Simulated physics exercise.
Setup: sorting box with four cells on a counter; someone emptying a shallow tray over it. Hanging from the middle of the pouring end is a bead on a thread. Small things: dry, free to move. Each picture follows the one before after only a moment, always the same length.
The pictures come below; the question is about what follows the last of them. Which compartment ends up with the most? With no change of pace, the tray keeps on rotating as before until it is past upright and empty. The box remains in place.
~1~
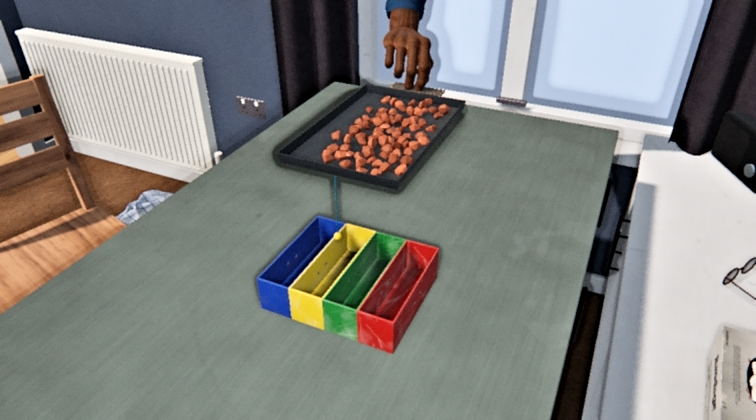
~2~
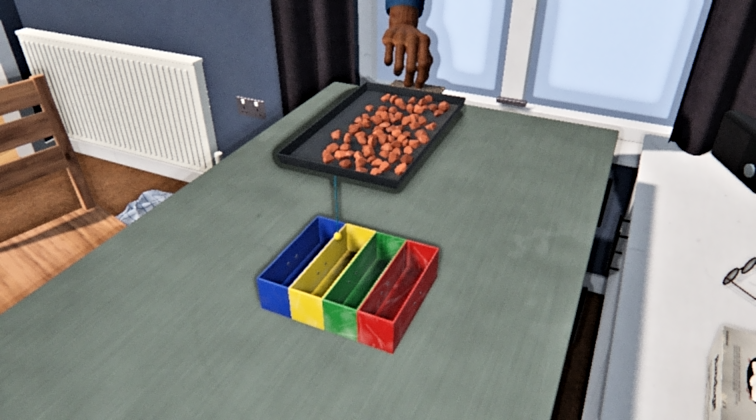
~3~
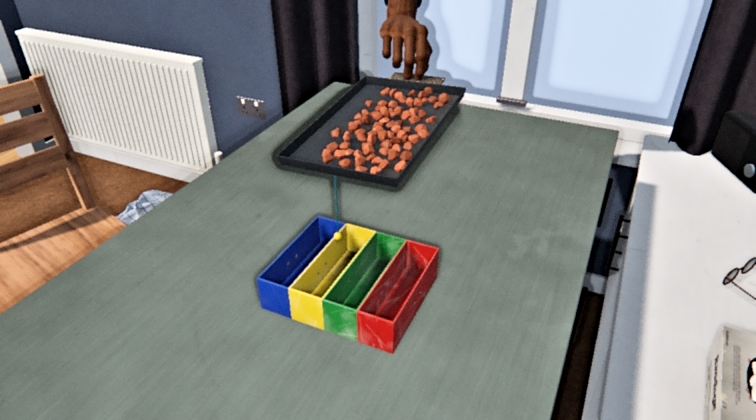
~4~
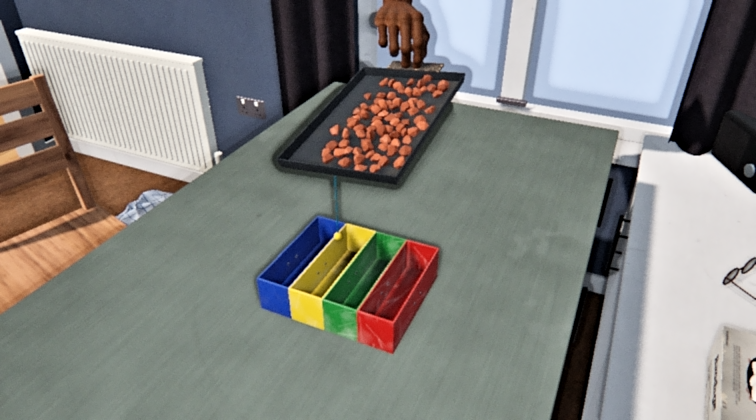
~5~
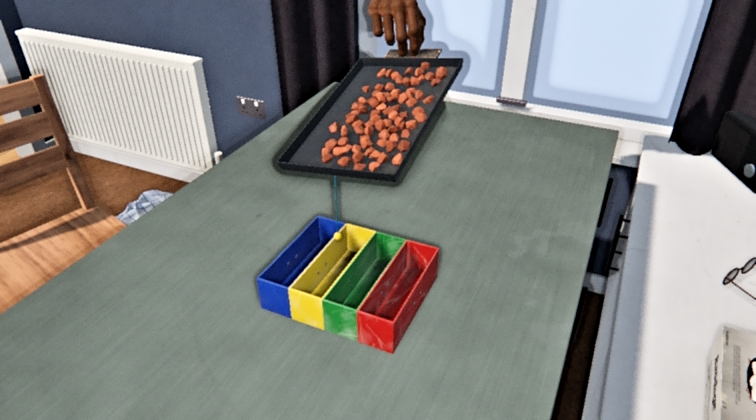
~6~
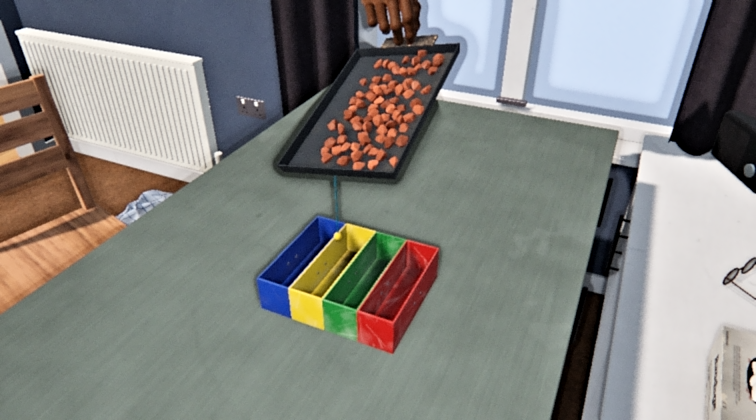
The blue one.
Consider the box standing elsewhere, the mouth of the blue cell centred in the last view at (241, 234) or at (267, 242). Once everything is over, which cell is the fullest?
The yellow one; blue.
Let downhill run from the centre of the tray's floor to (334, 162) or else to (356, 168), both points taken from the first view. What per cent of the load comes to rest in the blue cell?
The first try gives close to 30 percent; the next gives 20 percent.
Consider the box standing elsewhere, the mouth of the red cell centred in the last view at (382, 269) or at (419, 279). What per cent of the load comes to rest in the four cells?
The first yields 70 per cent and the second 10 per cent.
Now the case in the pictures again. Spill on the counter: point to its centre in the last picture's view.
I'd say near (257, 260), give or take.
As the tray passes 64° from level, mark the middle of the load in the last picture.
The load is centred about (305, 146).
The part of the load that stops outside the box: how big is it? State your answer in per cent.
Roughly 70 percent.
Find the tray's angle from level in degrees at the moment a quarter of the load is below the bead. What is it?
Tilt: Around 80 degrees.
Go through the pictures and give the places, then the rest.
Corners of the pouring end at (280, 152) and (397, 179), level; middle of the load at (392, 131), bits of crushed brick; bead on its thread at (338, 236); blue cell at (275, 295); yellow cell at (307, 306); green cell at (340, 317); red cell at (375, 329), in the first frame.
Corners of the pouring end at (280, 153) and (397, 179), level; middle of the load at (392, 129), in the second frame.
Corners of the pouring end at (279, 155) and (396, 177), tipped barely, lowest at the left corner; middle of the load at (392, 125), in the third frame.
Corners of the pouring end at (279, 158) and (395, 175), tipped a little, lowest at the left corner; middle of the load at (391, 118), in the fourth frame.
Corners of the pouring end at (279, 161) and (393, 173), tipped clearly, lowest at the left corner; middle of the load at (389, 111), in the fifth frame.
Corners of the pouring end at (280, 164) and (392, 170), tipped clearly, lowest at the left corner; middle of the load at (387, 104); blue cell at (275, 295); yellow cell at (307, 306); green cell at (340, 317); red cell at (375, 329), in the sixth frame.
Soon after the last picture, tray tipped steeply; nearly all on the tray; a small part falling or outside the box.
A little later, tray tipped past a quarter turn; a small part on the tray; about a quarter in the blue cell; about two thirds falling or outside the box.
Later still, tray tipped past a quarter turn; about a third in the blue cell; about two thirds falling or outside the box.
At rest, tray tipped past a quarter turn; about a third in the blue cell; none in the red cell; none in the green cell; none in the yellow cell; about two thirds outside the box.
